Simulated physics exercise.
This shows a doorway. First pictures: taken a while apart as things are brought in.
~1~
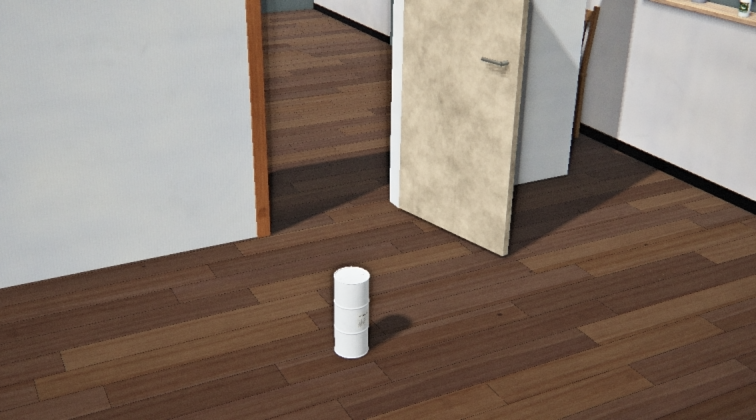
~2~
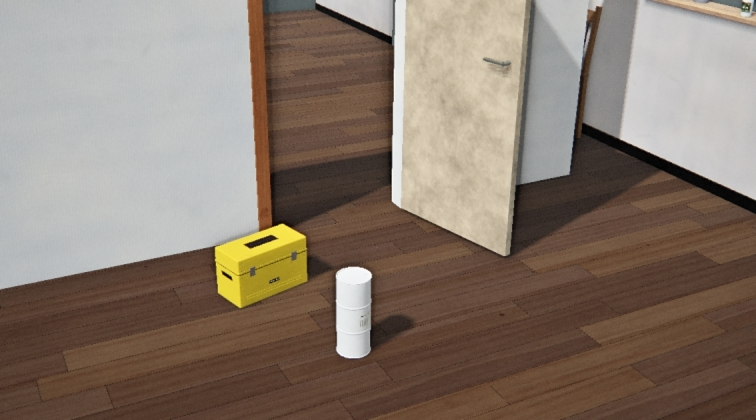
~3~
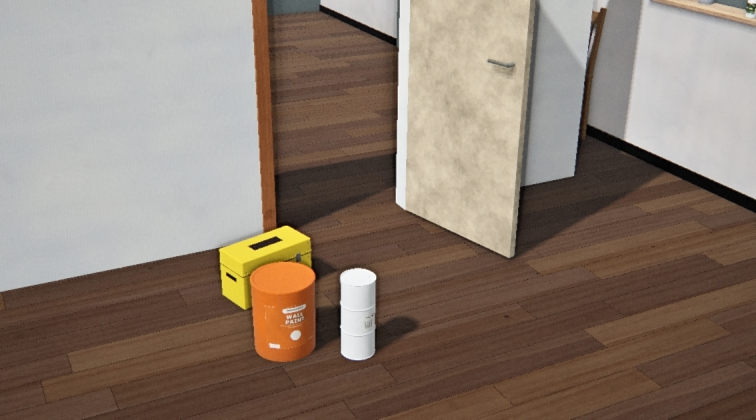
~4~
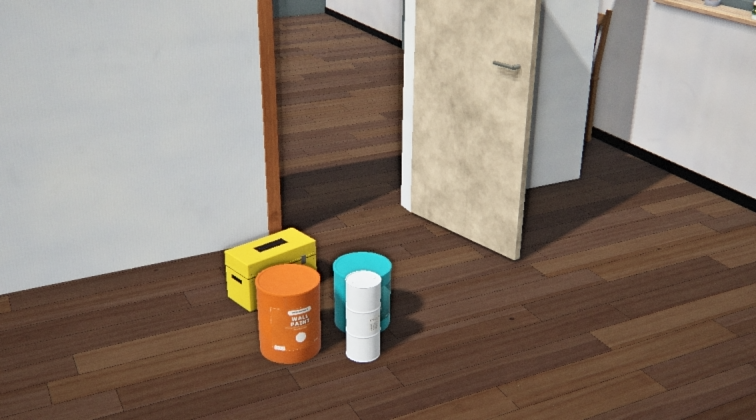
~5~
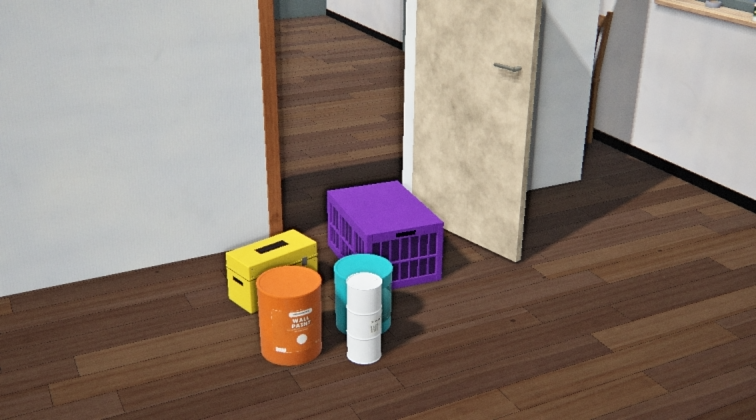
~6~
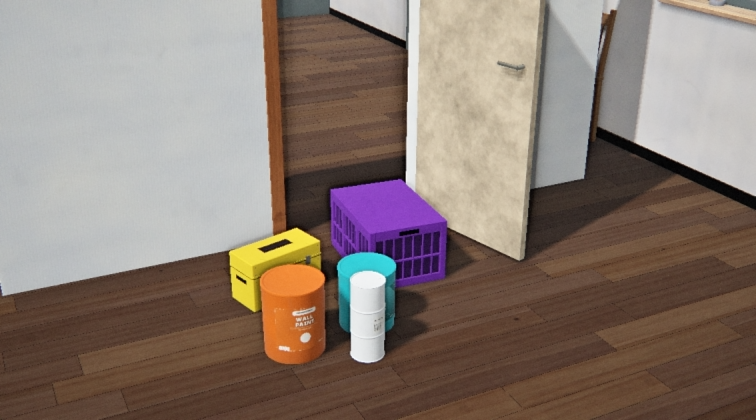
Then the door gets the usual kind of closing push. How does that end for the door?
The door is kept from its frame.
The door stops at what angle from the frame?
Roughly 70 degrees open.
Then, 0.60 s later than the last frame, door 93° open.
Then, 0.90 s later than the last frame, door 81° open.
When it is over, door 72° open; all 5 as before. End places, in pixels of the last picture, purple chest near (384, 233).
